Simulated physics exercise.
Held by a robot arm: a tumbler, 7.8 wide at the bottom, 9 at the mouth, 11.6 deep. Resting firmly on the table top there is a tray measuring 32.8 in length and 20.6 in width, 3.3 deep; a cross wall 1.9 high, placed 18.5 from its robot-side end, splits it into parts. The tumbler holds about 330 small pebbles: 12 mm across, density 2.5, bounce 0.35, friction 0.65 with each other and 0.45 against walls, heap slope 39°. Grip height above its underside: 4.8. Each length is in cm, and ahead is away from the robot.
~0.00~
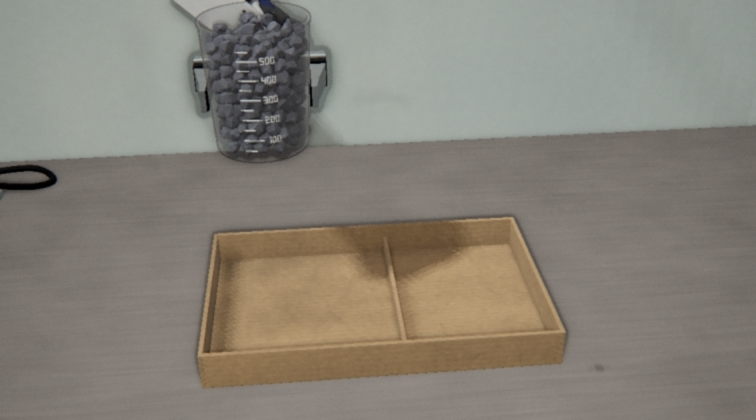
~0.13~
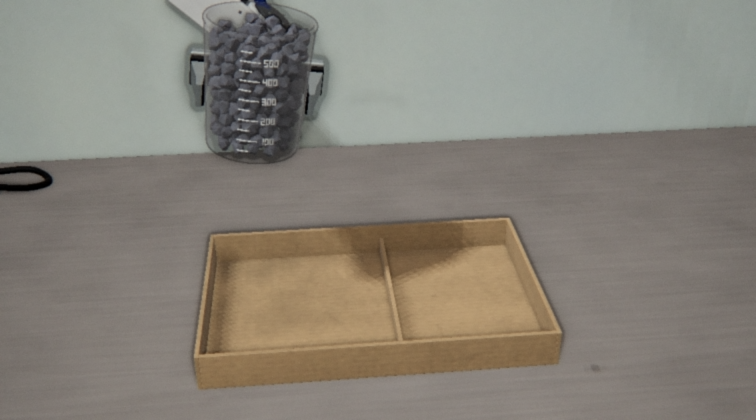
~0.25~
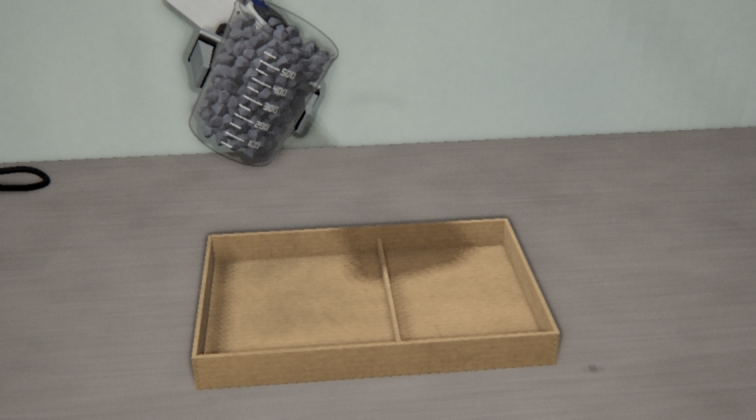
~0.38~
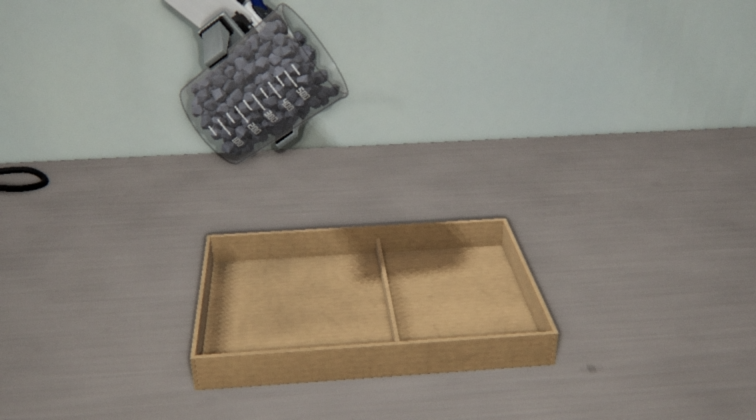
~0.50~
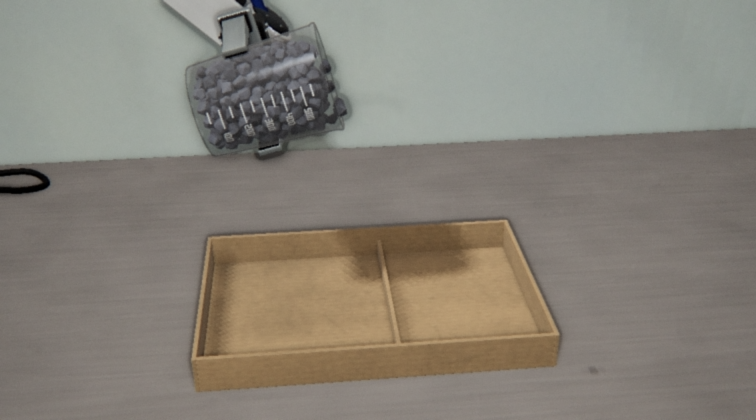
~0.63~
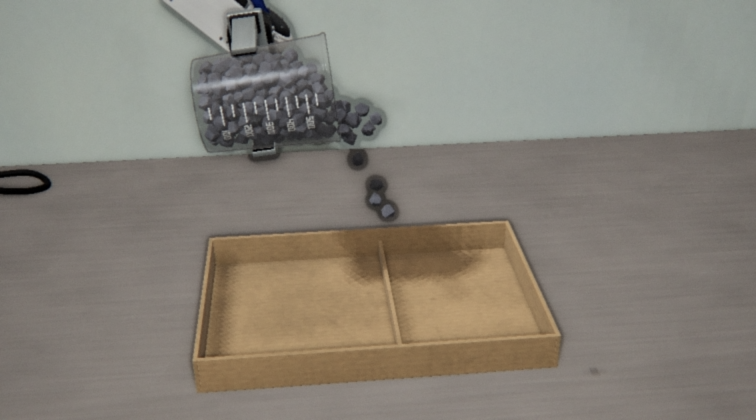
A clear tumbler full of small gray pebbles, held by a robot arm above a gray table, starts upright and tilts steadily to the right until it lies nearly on its side. A few pebbles then slide out of its mouth and drop toward the divided tan tray in front.
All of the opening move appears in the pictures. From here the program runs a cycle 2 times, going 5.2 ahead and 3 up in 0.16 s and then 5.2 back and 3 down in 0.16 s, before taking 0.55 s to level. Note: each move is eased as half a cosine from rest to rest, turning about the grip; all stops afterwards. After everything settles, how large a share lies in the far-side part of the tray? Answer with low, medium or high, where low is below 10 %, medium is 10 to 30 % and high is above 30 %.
High.
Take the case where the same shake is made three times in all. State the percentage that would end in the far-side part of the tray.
Roughly 70 in a hundred.
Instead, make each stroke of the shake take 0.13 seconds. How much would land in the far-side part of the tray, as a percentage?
Around 85 percent.
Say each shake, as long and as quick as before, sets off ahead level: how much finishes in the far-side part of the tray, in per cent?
Some 50 in a hundred.
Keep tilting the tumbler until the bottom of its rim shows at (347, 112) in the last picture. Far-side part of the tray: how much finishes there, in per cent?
I'd put it at roughly 35 %.
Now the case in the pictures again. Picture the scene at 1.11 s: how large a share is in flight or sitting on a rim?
It amounts to roughly 1 in a hundred.
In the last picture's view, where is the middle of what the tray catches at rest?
I'd say somewhere near (436, 301) in the final view.
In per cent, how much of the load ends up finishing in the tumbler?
Roughly 20 in a hundred.
After 1.11 s, tilted 84° forward, highest piece 27 above the table; 154 in the far-side part, 135 in the tumbler, 35 in the robot-side part, 3 in flight or on a rim.
After 1.58 s, tilted 33° forward, highest piece 28 above the table; 202 in the far-side part, 62 in the tumbler, 62 in the robot-side part, 1 in flight or on a rim.
After 2.02 s, level, highest piece 25 above the table; 201 in the far-side part, 64 in the robot-side part, 62 in the tumbler.
After 3.07 s, level, highest piece 25 above the table; 201 in the far-side part, 64 in the robot-side part, 62 in the tumbler.
At rest, 201 in the far-side part, 64 in the robot-side part, 62 in the tumbler. That is 61 % in the far-side part of the tray.
